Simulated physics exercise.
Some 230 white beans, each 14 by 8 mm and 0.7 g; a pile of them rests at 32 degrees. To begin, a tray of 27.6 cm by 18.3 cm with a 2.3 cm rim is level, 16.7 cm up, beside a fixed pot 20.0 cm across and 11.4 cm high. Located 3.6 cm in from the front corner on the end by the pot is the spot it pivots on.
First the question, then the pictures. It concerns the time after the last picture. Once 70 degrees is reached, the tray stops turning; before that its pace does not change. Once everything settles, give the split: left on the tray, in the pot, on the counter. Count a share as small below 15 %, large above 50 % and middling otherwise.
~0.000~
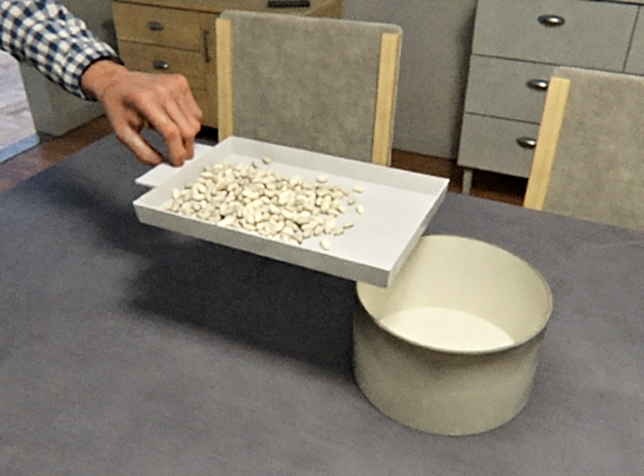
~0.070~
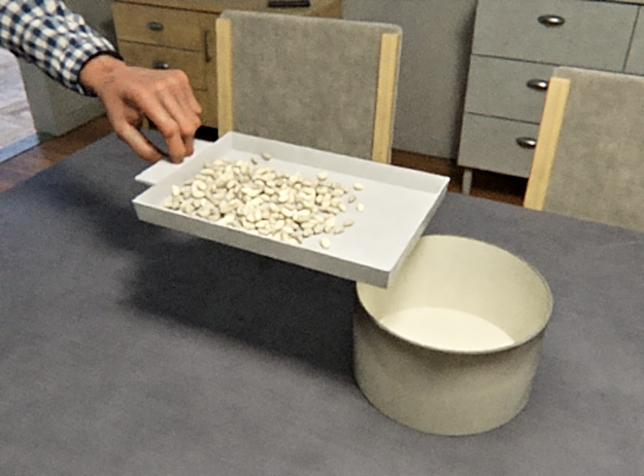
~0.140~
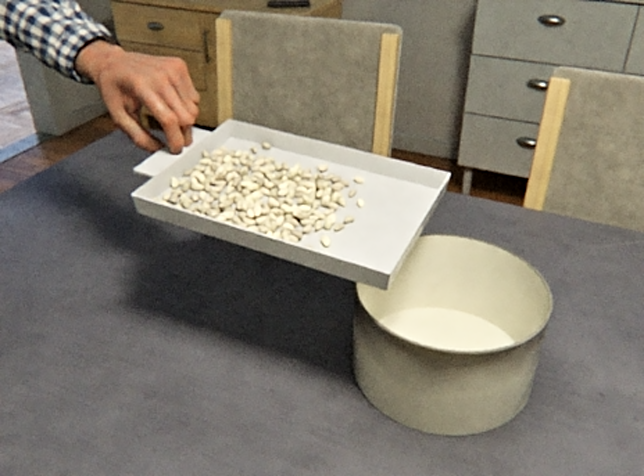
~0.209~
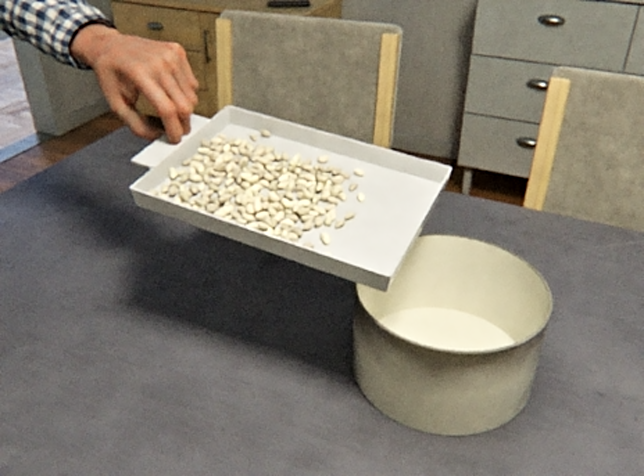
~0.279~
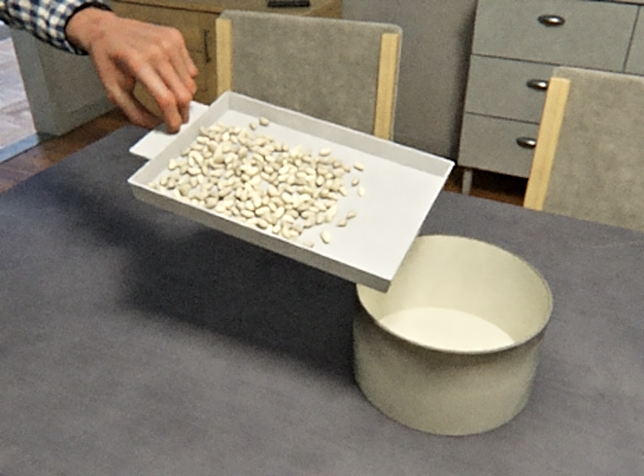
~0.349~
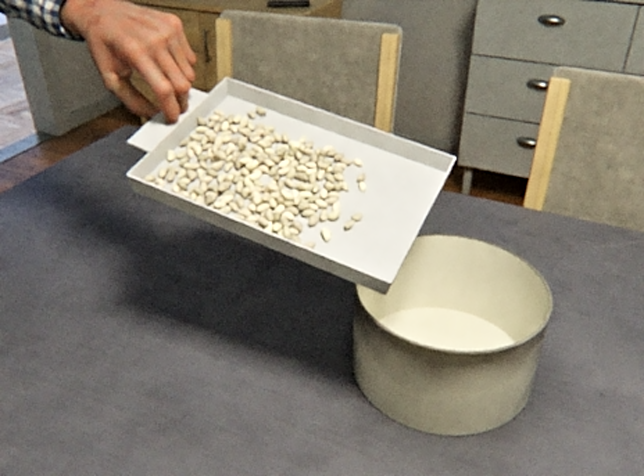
Tray: Middling. Pot: Small. Counter: Large.
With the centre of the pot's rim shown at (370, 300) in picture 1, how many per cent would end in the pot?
About 65 per cent.
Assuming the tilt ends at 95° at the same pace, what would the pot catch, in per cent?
Then about 5 per cent.
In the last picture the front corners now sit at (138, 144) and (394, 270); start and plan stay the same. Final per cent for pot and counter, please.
Per cent by place - pot 20, counter 0.
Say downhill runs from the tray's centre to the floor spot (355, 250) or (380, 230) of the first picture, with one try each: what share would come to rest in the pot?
I'd put it at about 25 per cent for the first tilt and about 25 per cent for the second.
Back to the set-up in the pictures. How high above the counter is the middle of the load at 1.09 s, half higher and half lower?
I'd say near 24 cm.
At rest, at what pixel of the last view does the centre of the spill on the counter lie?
I'd put it near (387, 466).
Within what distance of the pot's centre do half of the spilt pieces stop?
18 cm.
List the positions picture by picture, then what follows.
The first frame shows tray tilt 0 degrees, front corners at (137, 202) and (388, 268); middle of the pieces at (258, 203); pot at (451, 286).
The second frame shows tray tilt 1 degrees, front corners at (136, 200) and (388, 268); middle of the pieces at (258, 201).
The third frame shows tray tilt 5 degrees, front corners at (135, 194) and (388, 271), lowest corner right front; middle of the pieces at (258, 194).
The fourth frame shows tray tilt 9 degrees, front corners at (134, 187) and (388, 274), lowest corner right front; middle of the pieces at (257, 186).
The fifth frame shows tray tilt 13 degrees, front corners at (132, 180) and (389, 277), lowest corner right front; middle of the pieces at (257, 179).
The sixth frame shows tray tilt 17 degrees, front corners at (130, 174) and (389, 279), lowest corner right front; middle of the pieces at (257, 172); pot at (451, 286). Its pace works out near 60 degrees a second.
Then, at 0.79 s, tilt 42 degrees; the tray holds 100 %, the pot 0 %.
After 1.09 s, tilt 59 degrees; the tray holds 100 %, the pot 0 %.
Then, at 1.49 s, tilt 70 degrees; the tray holds 95 %, the pot 0 %.
In the end, at 3.4 s, tray 30 %, pot 5 %, counter 65 %.
